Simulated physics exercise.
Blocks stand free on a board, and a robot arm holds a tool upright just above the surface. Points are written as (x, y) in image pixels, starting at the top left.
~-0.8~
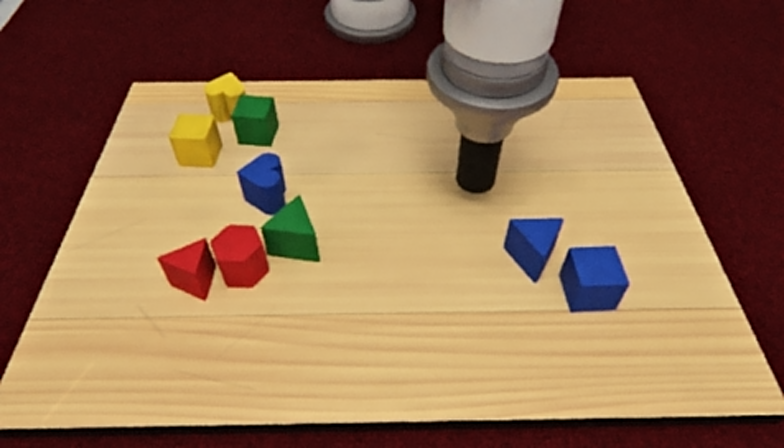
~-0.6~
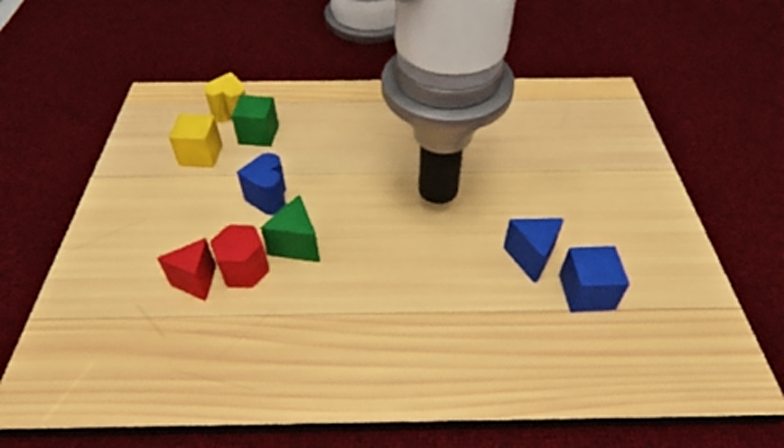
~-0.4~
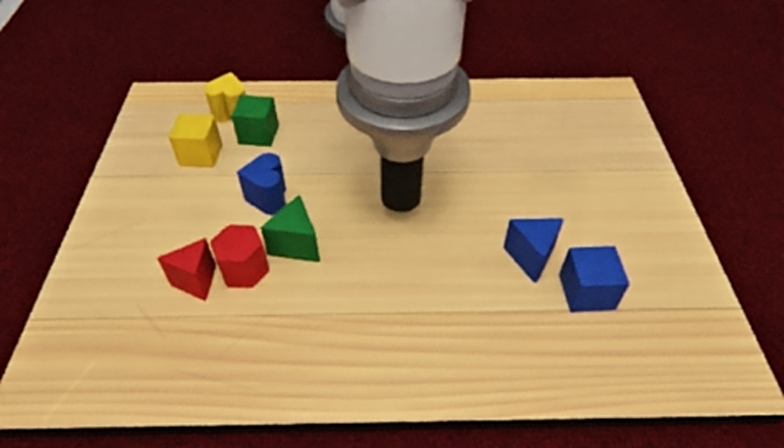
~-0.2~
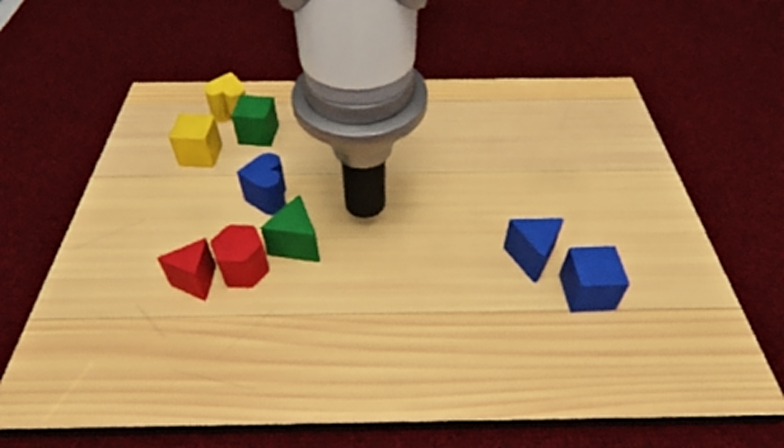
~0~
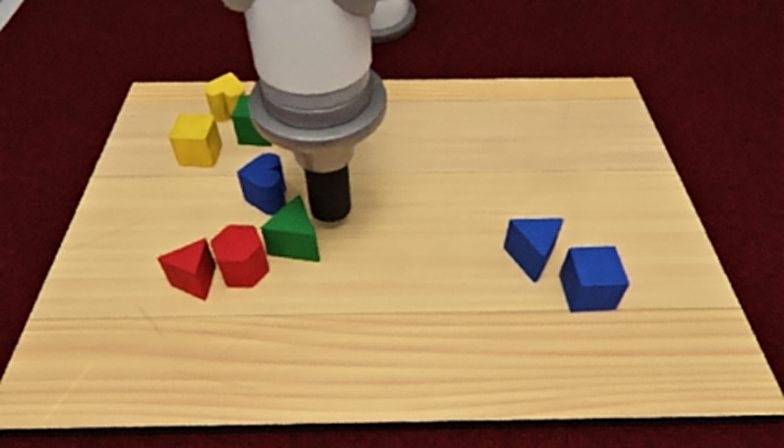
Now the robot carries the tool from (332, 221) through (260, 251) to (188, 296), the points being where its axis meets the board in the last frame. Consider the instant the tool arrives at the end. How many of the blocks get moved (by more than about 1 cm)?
Three or more blocks move.
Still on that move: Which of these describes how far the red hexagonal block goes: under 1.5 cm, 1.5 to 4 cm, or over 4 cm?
That one ends up more than 4 cm from where it is now.
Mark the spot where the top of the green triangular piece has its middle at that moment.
About (255, 261).
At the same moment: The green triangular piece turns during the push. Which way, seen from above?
Viewed from above, counterclockwise.
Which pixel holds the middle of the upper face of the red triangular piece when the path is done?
It will likely be found at (134, 271).
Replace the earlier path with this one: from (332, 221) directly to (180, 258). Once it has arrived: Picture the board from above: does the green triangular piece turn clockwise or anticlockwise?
From above, the green triangular piece will be seen to turn anti-clockwise.
On the path given first. One third of the way, tool (281, 227); red triangular piece (182, 256); red hexagonal block (223, 250), turned 15° clockwise; green triangular piece (267, 241), turned 55° anticlockwise.
Two thirds of the way, tool (232, 252); red triangular piece (167, 260); red hexagonal block (200, 274), turned 40° clockwise; green triangular piece (256, 260), turned 90° anticlockwise.
At the end, tool (182, 283); red triangular piece (134, 271); red hexagonal block (176, 309), turned 25° anticlockwise; blue heart-shaped block unmoved; green triangular piece (255, 261), turned 100° anticlockwise.
